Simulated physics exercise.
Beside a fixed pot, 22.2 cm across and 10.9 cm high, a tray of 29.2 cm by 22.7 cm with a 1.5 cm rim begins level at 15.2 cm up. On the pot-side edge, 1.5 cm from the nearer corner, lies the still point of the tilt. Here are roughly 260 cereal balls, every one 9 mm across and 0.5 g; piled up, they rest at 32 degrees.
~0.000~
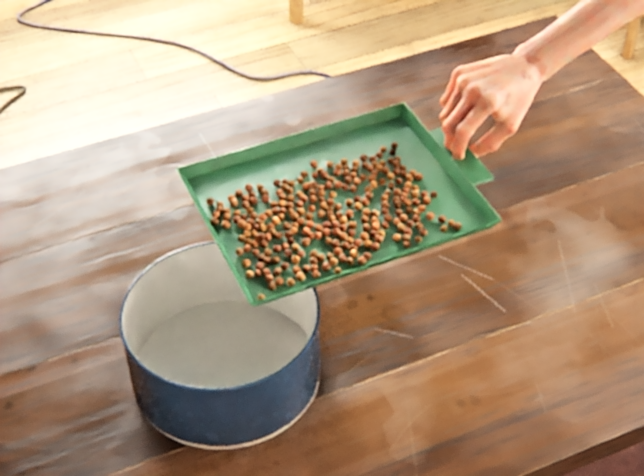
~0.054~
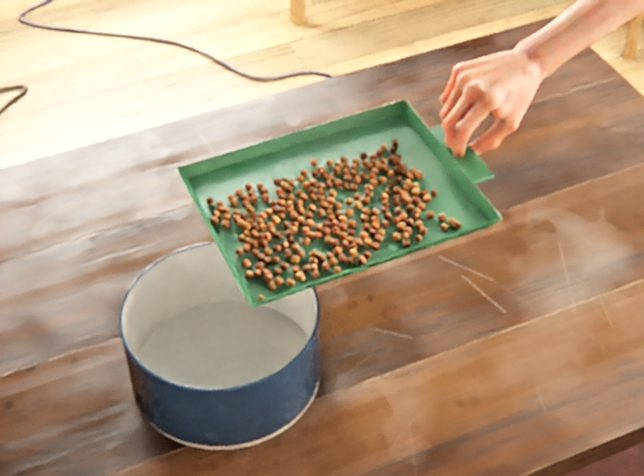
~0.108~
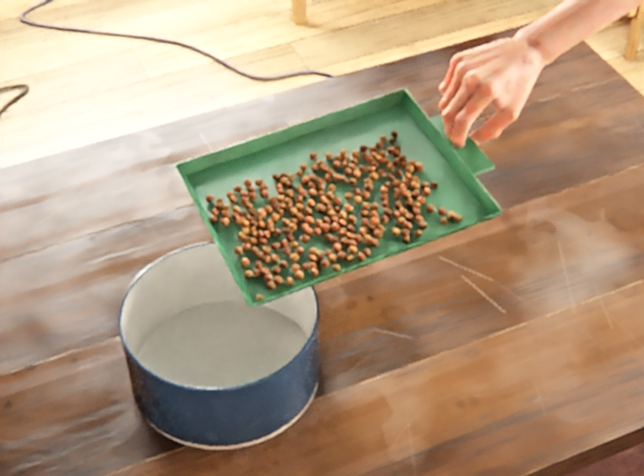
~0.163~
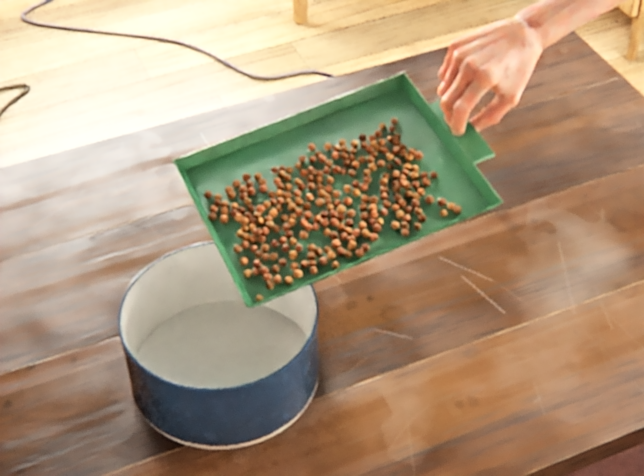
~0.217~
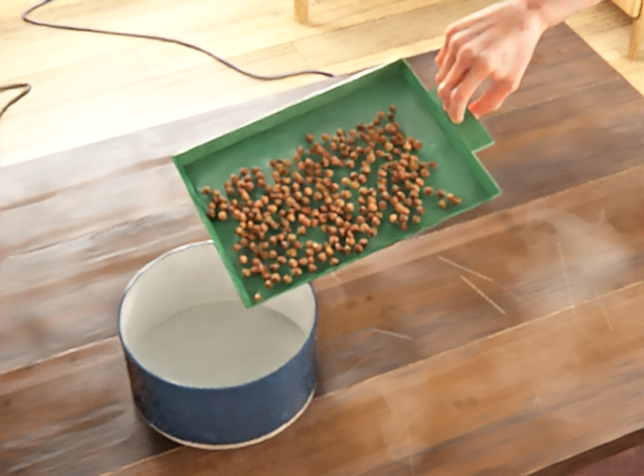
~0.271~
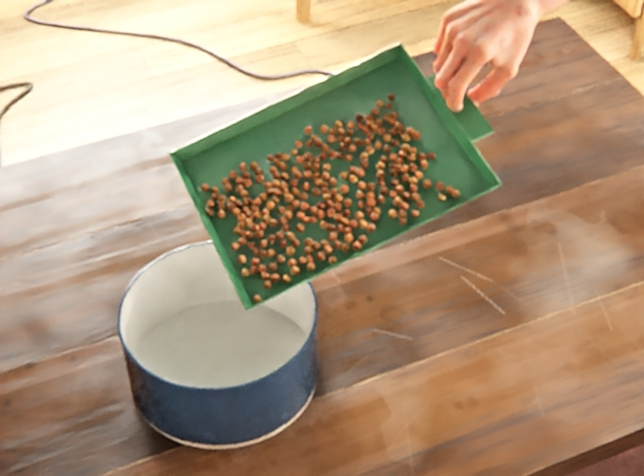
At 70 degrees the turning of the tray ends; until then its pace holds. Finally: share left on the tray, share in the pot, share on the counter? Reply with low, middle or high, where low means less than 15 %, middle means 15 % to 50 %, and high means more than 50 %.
My answer: Left on the tray - low; pot - high; counter - low.
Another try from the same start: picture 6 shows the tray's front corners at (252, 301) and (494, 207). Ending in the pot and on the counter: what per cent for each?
The pot gets 55 and the counter 45.
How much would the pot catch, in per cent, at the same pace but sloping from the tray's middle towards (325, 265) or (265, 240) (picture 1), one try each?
Around 65 % for the first direction, around 95 % for the second.
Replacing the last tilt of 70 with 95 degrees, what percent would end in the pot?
You'd end up with some 100 % in the pot.
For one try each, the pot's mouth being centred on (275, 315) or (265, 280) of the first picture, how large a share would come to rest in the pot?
Near 100 and 45 percent, one try each.
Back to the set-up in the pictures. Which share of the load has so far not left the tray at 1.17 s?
Some 15 per cent of the load.
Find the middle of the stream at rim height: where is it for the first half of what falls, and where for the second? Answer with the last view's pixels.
Roughly (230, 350) to start, and after that (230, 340).
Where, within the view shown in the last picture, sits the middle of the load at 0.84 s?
Approximately (243, 276) in the last picture.
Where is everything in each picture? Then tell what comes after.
The first picture shows tray tilt 0 degrees, front corners at (255, 297) and (492, 218); middle of the pieces at (330, 214); pot at (220, 311).
The second picture shows tray tilt 1 degrees, front corners at (254, 297) and (493, 216); middle of the pieces at (330, 213).
The third picture shows tray tilt 4 degrees, front corners at (253, 298) and (493, 209), lowest corner left front; middle of the pieces at (329, 209).
The fourth picture shows tray tilt 8 degrees, front corners at (252, 299) and (493, 199), lowest corner left front; middle of the pieces at (328, 203).
The fifth picture shows tray tilt 12 degrees, front corners at (251, 300) and (492, 190), lowest corner left front; middle of the pieces at (327, 197).
The sixth picture shows tray tilt 16 degrees, front corners at (250, 301) and (491, 182), lowest corner left front; middle of the pieces at (325, 191); pot at (218, 310). The tray's pace is about 75 degrees a second.
After 0.61 s, tilt 43 degrees; the tray holds 100 %, the pot 0 %.
After 0.84 s, tilt 60 degrees; the tray holds 75 %, the pot 10 %.
After 1.17 s, tilt 70 degrees; the tray holds 15 %, the pot 80 %.
By 2.5 s all is still; tray 0 %, pot 100 %, counter 0 %.
